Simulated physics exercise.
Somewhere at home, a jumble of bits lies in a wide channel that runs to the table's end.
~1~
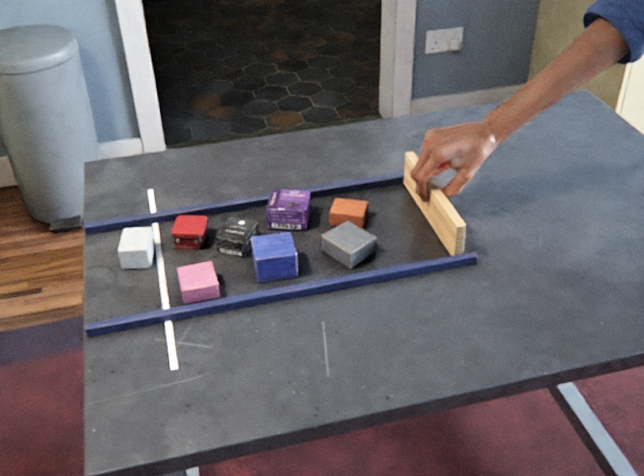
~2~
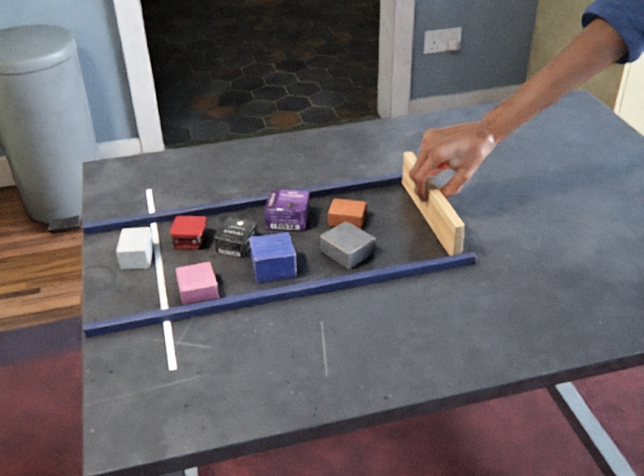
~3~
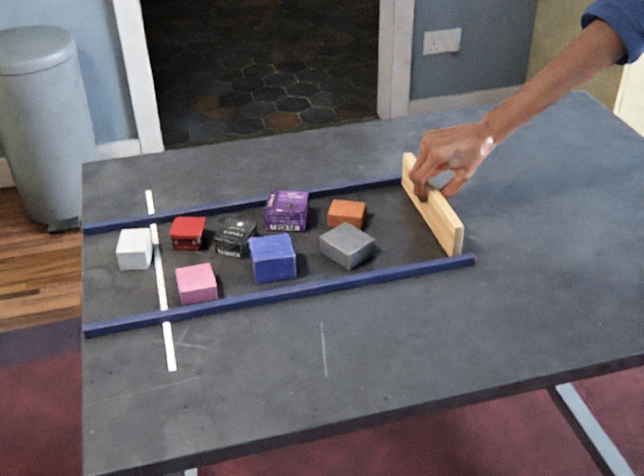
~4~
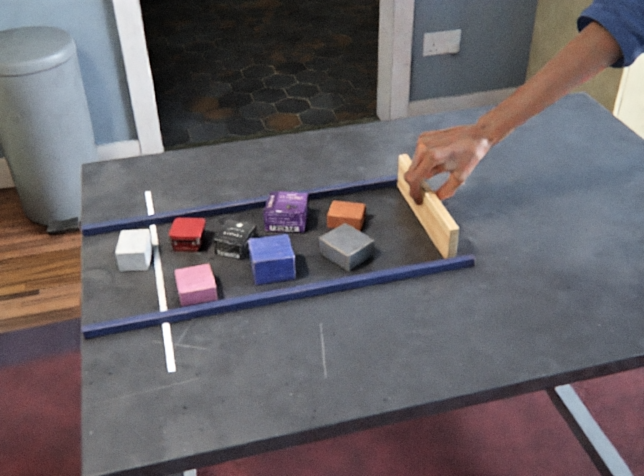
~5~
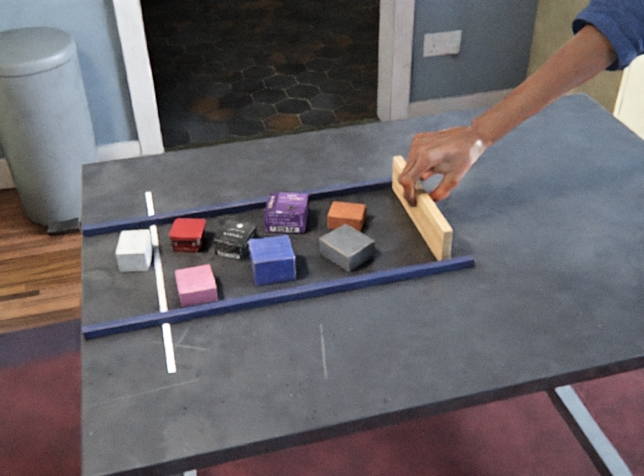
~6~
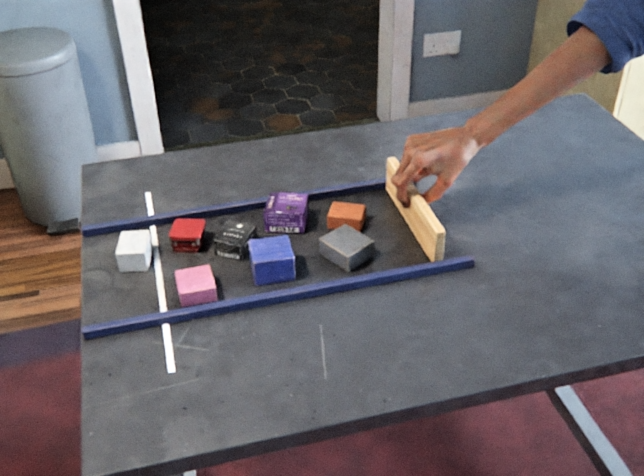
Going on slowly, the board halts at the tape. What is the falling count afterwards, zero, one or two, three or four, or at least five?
Afterwards the falling count is one or two.
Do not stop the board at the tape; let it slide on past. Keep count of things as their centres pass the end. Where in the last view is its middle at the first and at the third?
First about (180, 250), next about (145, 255).
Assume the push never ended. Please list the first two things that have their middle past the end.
The order is the pink block, then the white block.
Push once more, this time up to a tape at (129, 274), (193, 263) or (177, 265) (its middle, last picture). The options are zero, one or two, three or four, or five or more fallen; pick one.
Taking the tapes one at a time, the count is five or over, then zero, then none at all.
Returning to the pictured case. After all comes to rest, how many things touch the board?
It's touching 3 at the end.
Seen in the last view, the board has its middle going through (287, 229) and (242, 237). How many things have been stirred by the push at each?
Counting first: 5, next 7.
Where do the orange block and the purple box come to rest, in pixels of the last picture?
Listed as asked: First (138, 258), and then (134, 232).
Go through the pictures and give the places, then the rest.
In the first frame, white block (137, 248); pink block (198, 283); red case (191, 233); board (432, 202); tape (161, 266).
In the second frame, pink block (197, 283); blue block (273, 257).
In the third frame, red case (189, 234); purple box (287, 210).
In the fourth frame, white block (135, 250); orange block (347, 216).
In the fifth frame, pink block (196, 285); board (420, 207).
In the sixth frame, white block (135, 251); pink block (196, 286); red case (188, 236); board (413, 208); tape (158, 269).
Soon after, none off yet; white block at rest near (135, 251); pink block at rest near (196, 286); red case at rest near (188, 236).
Then, none off yet; white block at rest near (135, 251); pink block moved a little near (178, 289); red case moving near (184, 235).
Further on, none off yet; white block moved about its own width near (102, 256); pink block moved well along near (102, 304); red case moved well along near (134, 237).
At rest, the number that fall off is one or two; fallen, pink block and white block.
